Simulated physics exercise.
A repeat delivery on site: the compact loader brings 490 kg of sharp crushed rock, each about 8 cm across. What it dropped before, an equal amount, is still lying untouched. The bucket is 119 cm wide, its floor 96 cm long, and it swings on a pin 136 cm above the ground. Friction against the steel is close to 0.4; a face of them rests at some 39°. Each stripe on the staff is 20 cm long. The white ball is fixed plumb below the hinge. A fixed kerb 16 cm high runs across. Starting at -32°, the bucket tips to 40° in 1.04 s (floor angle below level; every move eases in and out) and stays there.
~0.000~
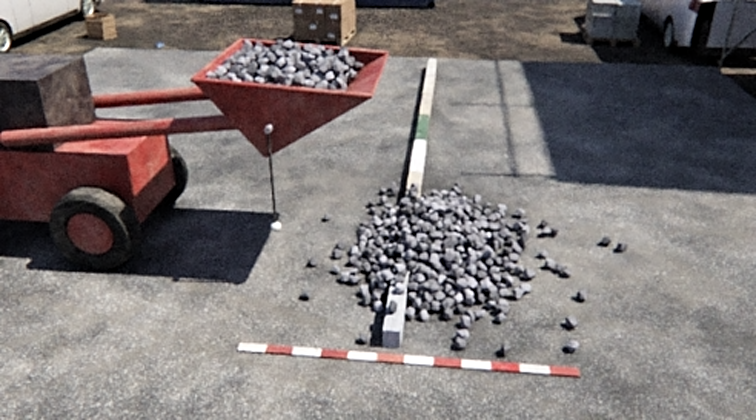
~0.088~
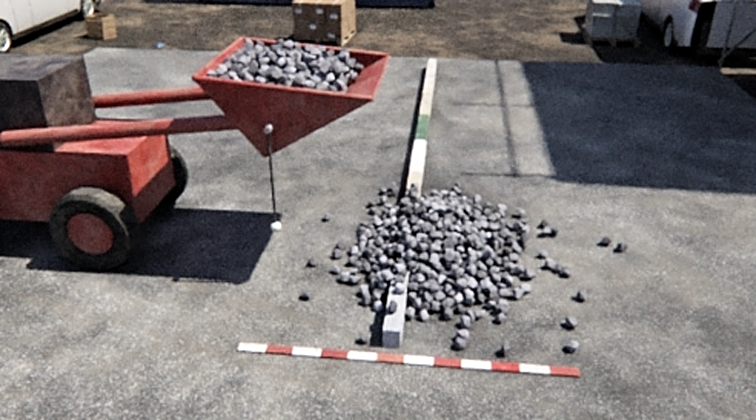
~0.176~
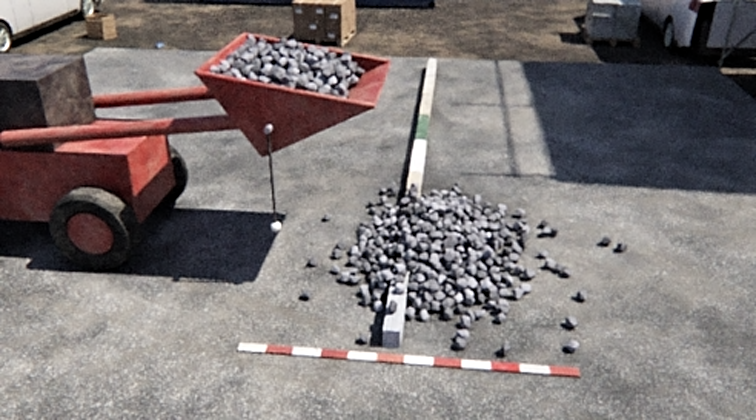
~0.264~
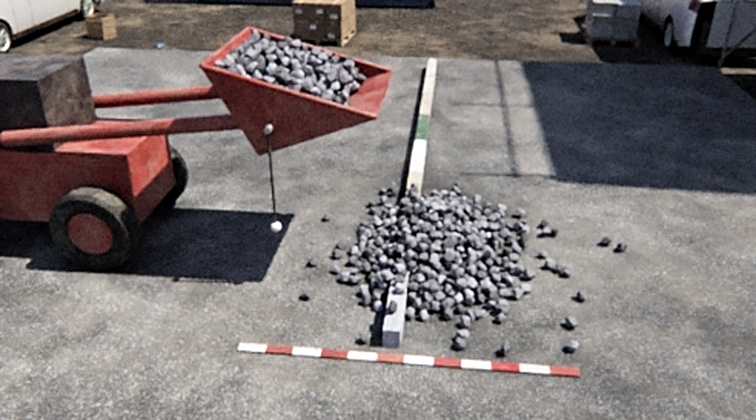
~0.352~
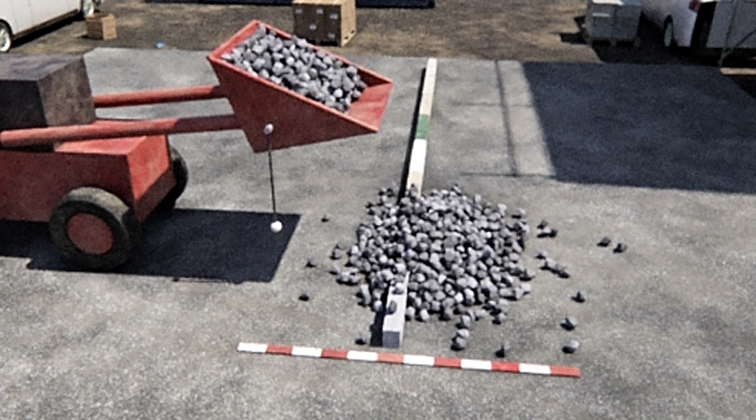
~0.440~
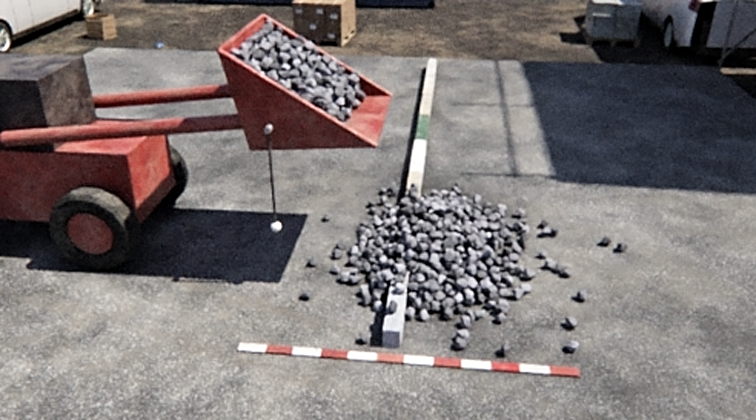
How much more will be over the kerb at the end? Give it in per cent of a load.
Close to 23 parts in a hundred.
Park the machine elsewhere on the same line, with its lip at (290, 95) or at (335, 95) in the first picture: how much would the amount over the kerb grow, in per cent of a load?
First some 0, then 0 per cent.
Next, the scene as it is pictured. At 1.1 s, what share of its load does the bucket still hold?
It holds some 75 per cent.
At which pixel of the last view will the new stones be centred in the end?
Around (383, 232).
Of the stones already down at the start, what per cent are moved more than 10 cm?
Roughly 0 per cent of them.
After 0.8 s the floor is at 29°; in per cent of one load, 100 in the bucket, 25 on this side of the kerb, 76 over the kerb; the foremost stones are at (580, 275).
After 1.1 s the floor is at 40°; in per cent of one load, 74 in the bucket, 50 on this side of the kerb, 76 over the kerb; the foremost stones are at (580, 275).
After 1.5 s the floor is at 40°; in per cent of one load, 21 in the bucket, 94 on this side of the kerb, 86 over the kerb; the foremost stones are at (580, 275).
After 4.3 s the floor is at 40°; in per cent of one load, 0 in the bucket, 101 on this side of the kerb, 99 over the kerb; the foremost stones are at (579, 261). Net gain over the kerb, 23.
